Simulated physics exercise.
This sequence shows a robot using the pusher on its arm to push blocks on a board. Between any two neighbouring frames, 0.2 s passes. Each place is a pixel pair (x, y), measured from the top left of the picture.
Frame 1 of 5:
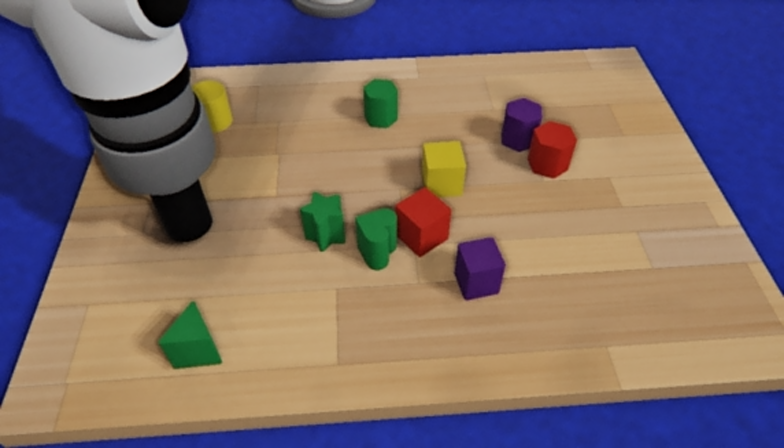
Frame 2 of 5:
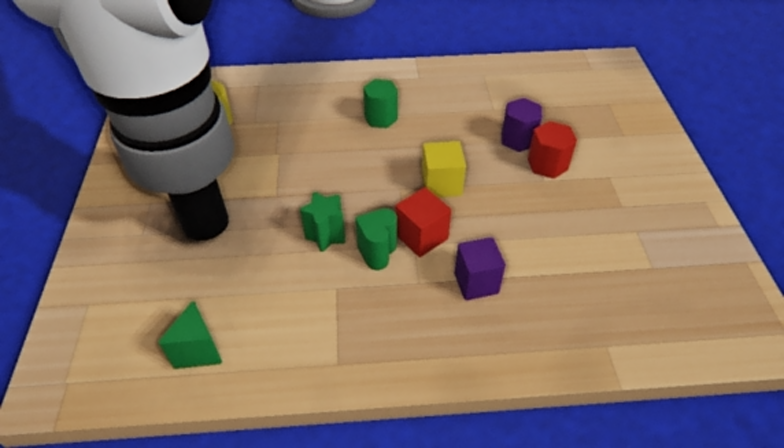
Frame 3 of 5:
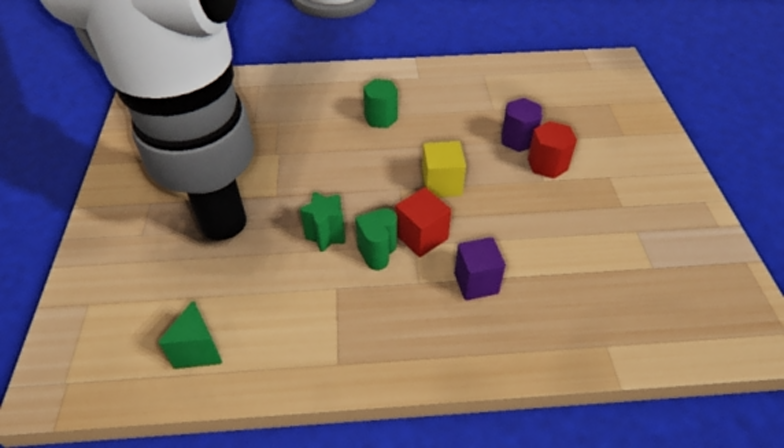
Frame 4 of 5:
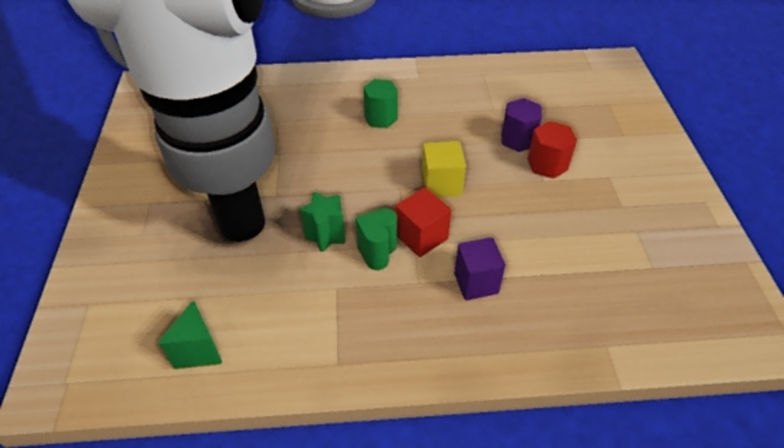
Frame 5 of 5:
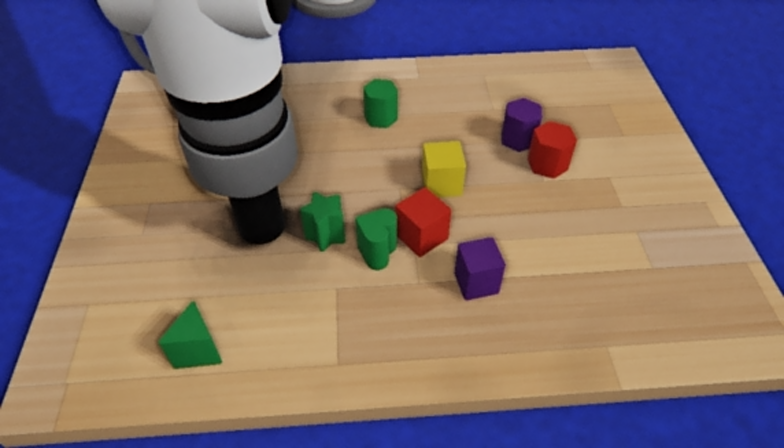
The clip shows a robot arm with a black pusher moving steadily to the right across a wooden board toward a green star-shaped block, while the green, red, yellow and purple blocks around the board stay still.
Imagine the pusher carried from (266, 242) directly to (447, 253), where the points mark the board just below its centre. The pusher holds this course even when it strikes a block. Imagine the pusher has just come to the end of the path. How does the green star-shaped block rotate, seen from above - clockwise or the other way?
It rotates counterclockwise.
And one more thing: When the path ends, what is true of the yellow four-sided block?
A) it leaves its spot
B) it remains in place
My pick is B.
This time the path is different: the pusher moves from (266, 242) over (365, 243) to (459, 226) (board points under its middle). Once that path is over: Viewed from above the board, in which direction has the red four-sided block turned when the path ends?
Clockwise.
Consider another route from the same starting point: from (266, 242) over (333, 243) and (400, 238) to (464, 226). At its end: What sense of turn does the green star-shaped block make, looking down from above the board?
Seen from overhead, it turns anticlockwise.
On the path given first. One third of the way, pusher (324, 230); green star-shaped block (365, 201); green heart block (388, 226), turned 15° clockwise.
Two thirds of the way, pusher (386, 234); green star-shaped block (397, 191), turned 30° anticlockwise; green heart block (421, 237), turned 60° clockwise; red four-sided block (433, 206).
At the end, pusher (448, 239); green star-shaped block (402, 190), turned 50° anticlockwise; green heart block (484, 245), turned 65° clockwise; red four-sided block (487, 199), turned 50° anticlockwise; yellow four-sided block not moved; purple four-sided block (522, 266), turned 50° clockwise.
